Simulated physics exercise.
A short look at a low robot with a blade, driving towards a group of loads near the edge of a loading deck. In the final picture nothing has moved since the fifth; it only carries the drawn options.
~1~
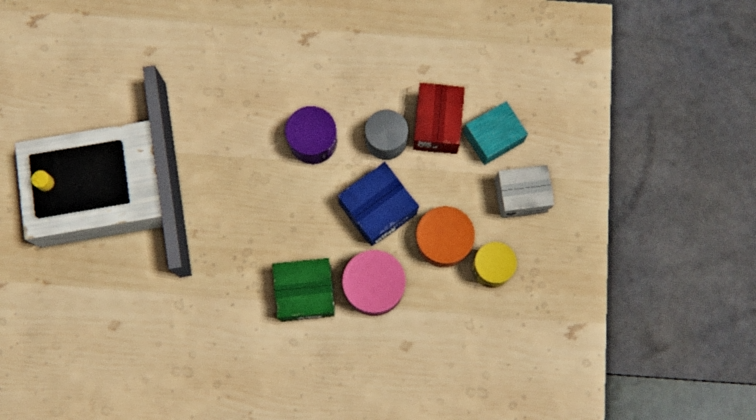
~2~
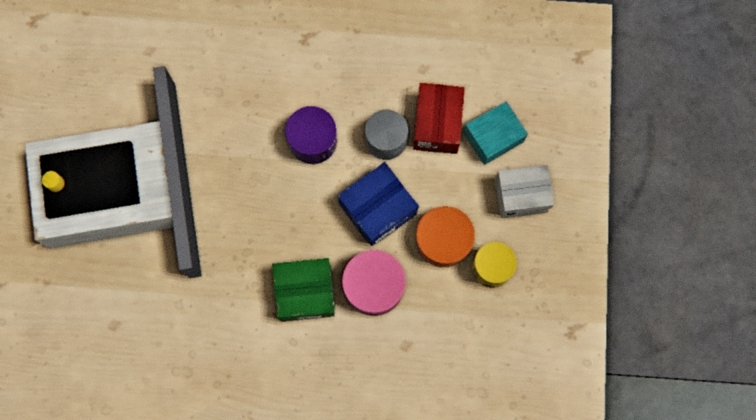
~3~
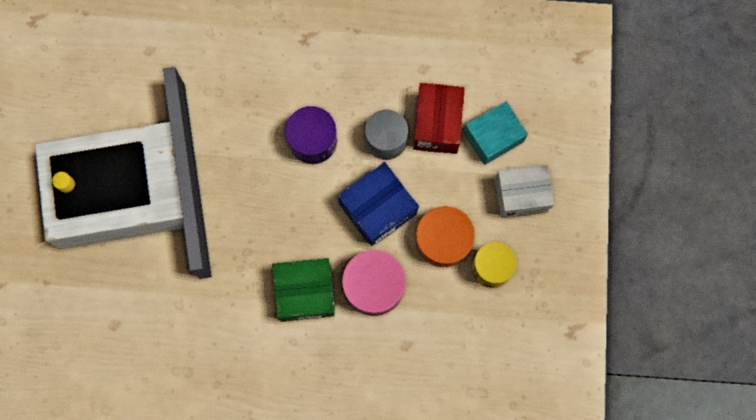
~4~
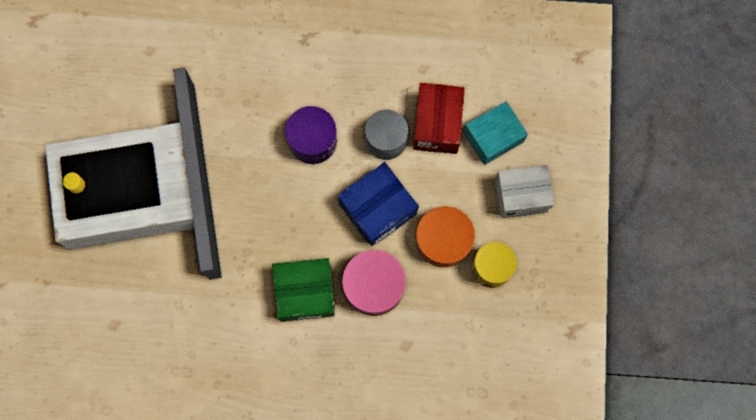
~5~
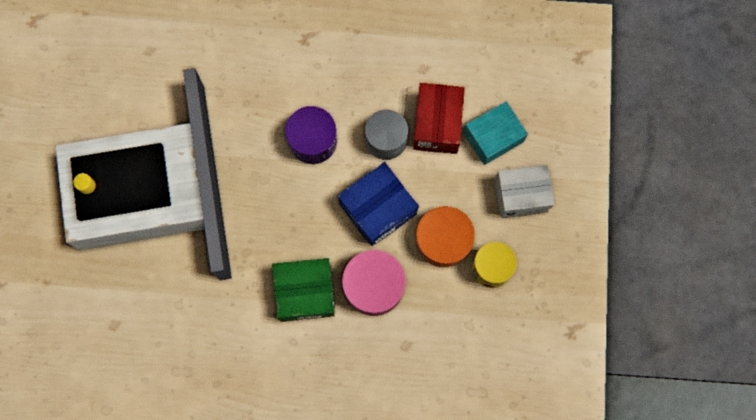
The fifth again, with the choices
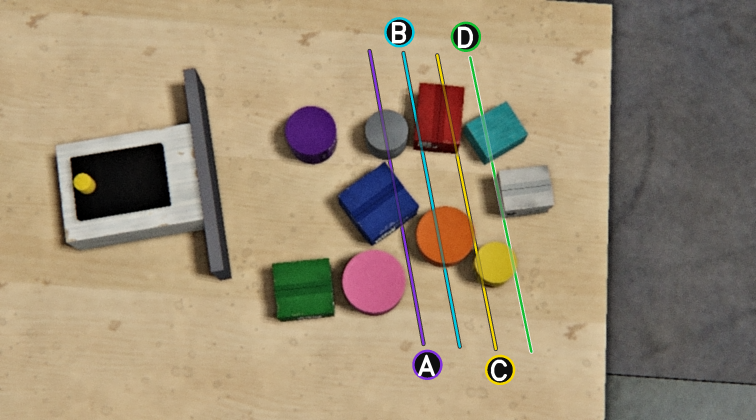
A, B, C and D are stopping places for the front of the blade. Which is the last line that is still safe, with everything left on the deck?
The farthest safe stop is D.
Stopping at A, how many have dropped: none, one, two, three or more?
The count is none.
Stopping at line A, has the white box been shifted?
No.
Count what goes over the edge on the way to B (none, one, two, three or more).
In all, none.
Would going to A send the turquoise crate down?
No.
On the marked copy, A at (396, 192); B at (431, 195); C at (466, 197); D at (500, 199).
Following D. Soon after the start, robot (235, 188); green parcel (360, 300); pink pail (424, 293).
Later, robot (343, 195); turquoise crate (573, 133); red box (523, 107).
In the end, robot (425, 201); turquoise crate (610, 135); white box (584, 186); nothing has fallen.
As for the rest, A is safe but short; B is safe but short; C is safe but short.
